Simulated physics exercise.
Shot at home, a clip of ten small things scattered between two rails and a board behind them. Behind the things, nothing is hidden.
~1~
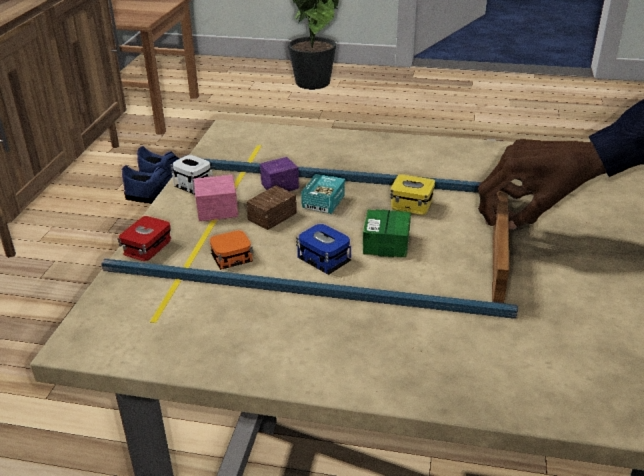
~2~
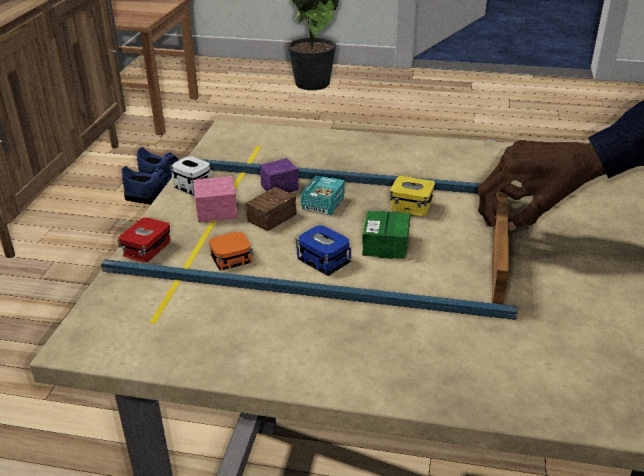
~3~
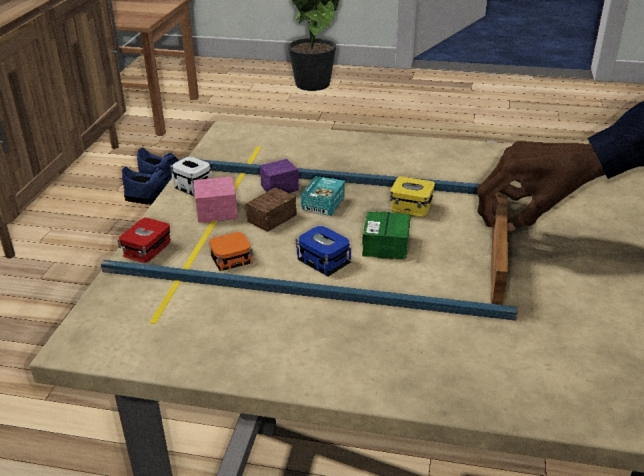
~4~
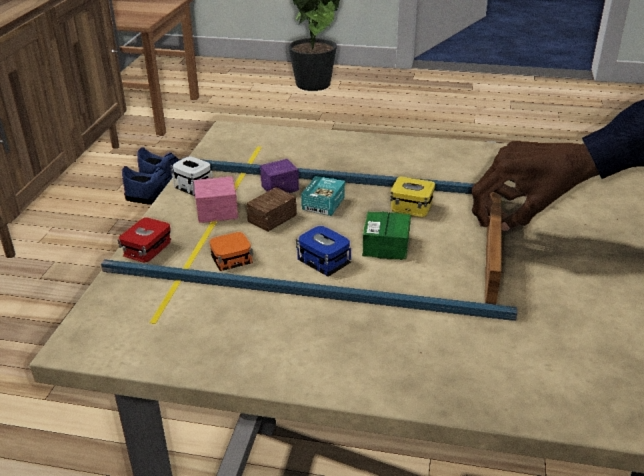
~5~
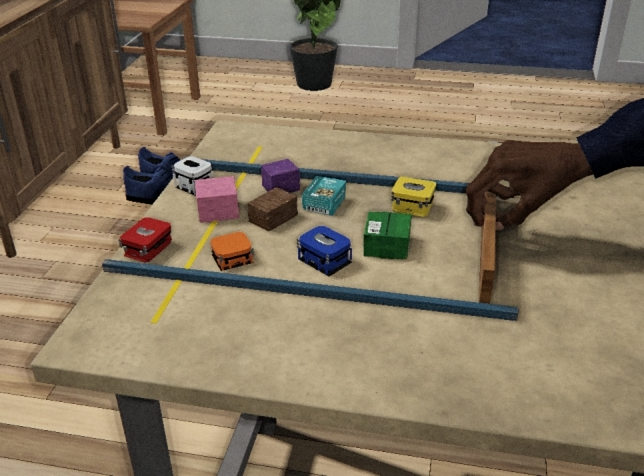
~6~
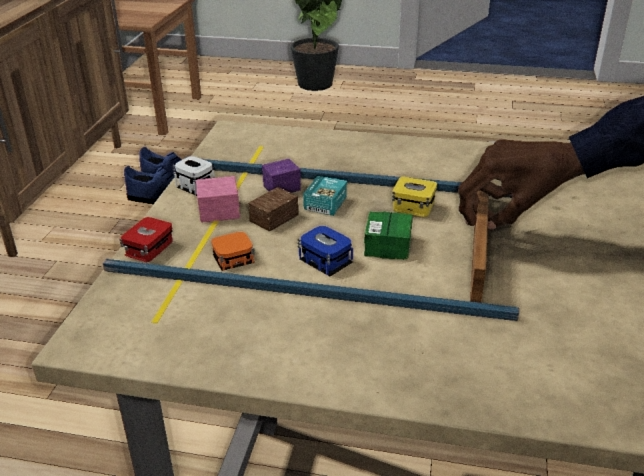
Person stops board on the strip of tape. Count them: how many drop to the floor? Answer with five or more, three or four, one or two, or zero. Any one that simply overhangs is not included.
The count that falls is three or four.
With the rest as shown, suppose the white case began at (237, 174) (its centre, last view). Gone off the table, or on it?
From that start, the object then does not stay.
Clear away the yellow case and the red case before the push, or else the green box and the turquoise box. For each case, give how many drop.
I'd say 1 the first time and 2 the second time.
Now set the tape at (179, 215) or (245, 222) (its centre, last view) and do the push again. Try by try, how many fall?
Per try: 7; 0.
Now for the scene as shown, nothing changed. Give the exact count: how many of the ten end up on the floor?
All told, 3.
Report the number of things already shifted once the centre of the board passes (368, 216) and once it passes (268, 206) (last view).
First 3, after that 8.
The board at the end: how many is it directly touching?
Contact count: 3.
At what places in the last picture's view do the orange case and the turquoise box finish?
In the last picture the first middle sits at (137, 243) and the other at (181, 185).
A little later, none off yet; red case at rest near (148, 241); white case at rest near (195, 175); pink block at rest near (218, 199).
Next, none off yet; red case at rest near (148, 241); white case at rest near (195, 175); pink block moving near (210, 197).
When it is over, the number that fall off is three or four; down, pink block, white case and red case.
